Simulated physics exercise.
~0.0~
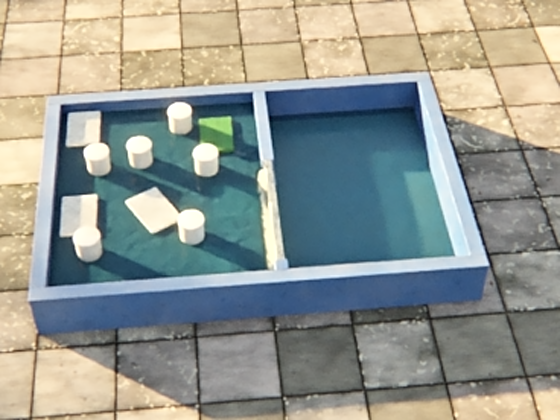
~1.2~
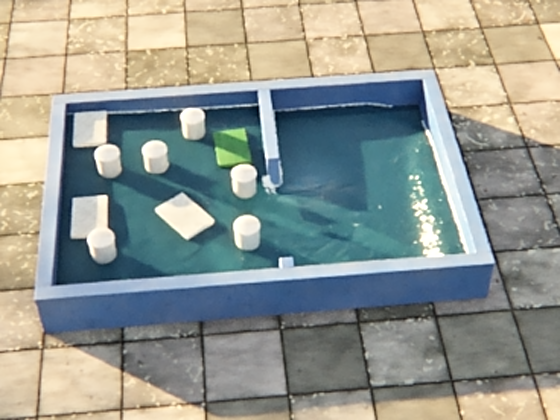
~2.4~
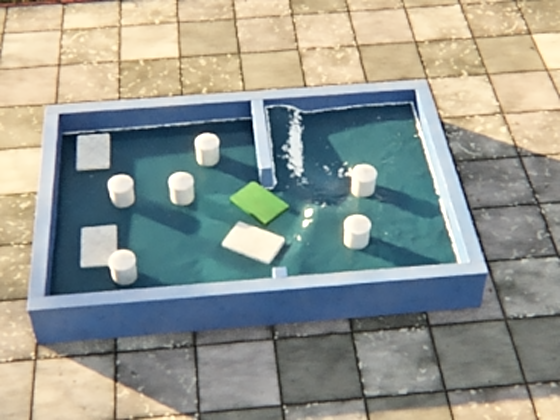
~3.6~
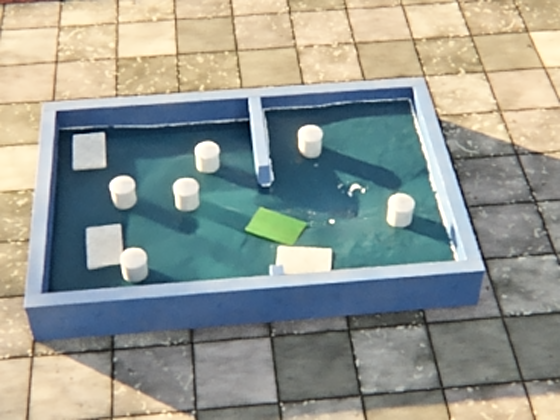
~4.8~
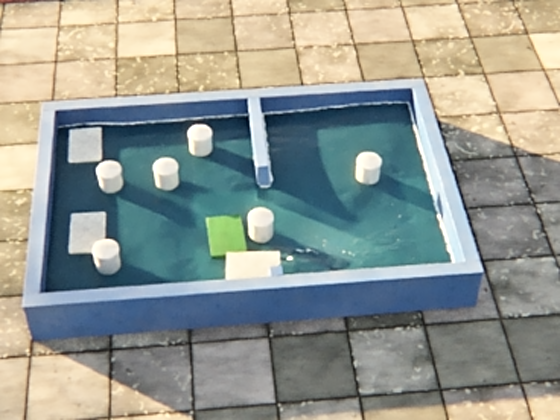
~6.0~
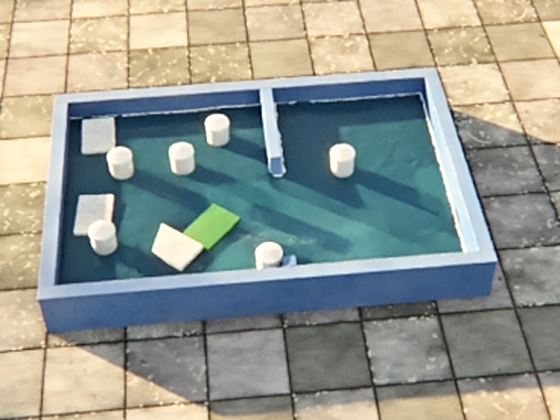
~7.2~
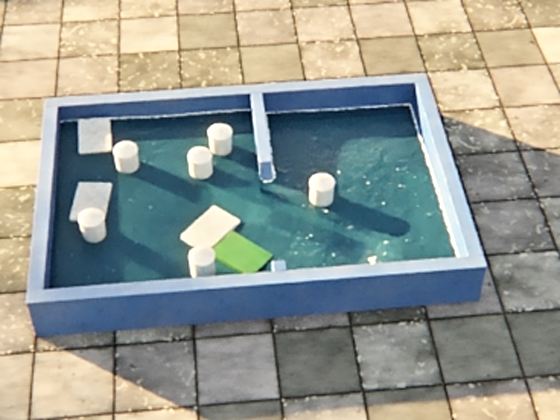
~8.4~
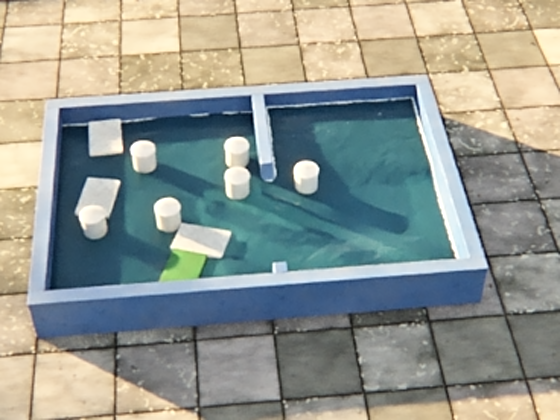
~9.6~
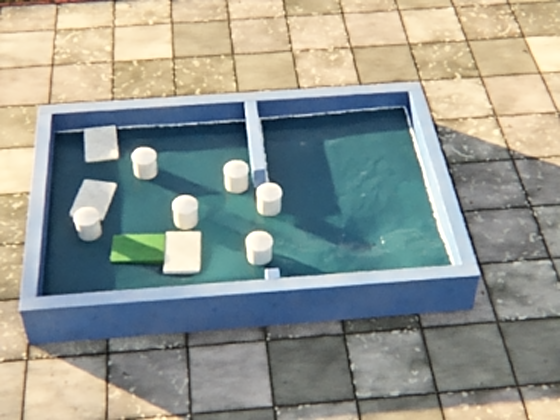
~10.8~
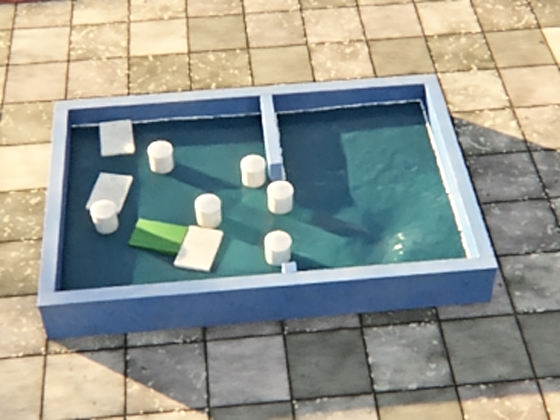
Water surged through the opened divider of a blue basin, carrying two white pails and the floating tiles rightward before they drifted back left. The green tile never crossed, ending left of the divider beside a white one, with every pail still upright.
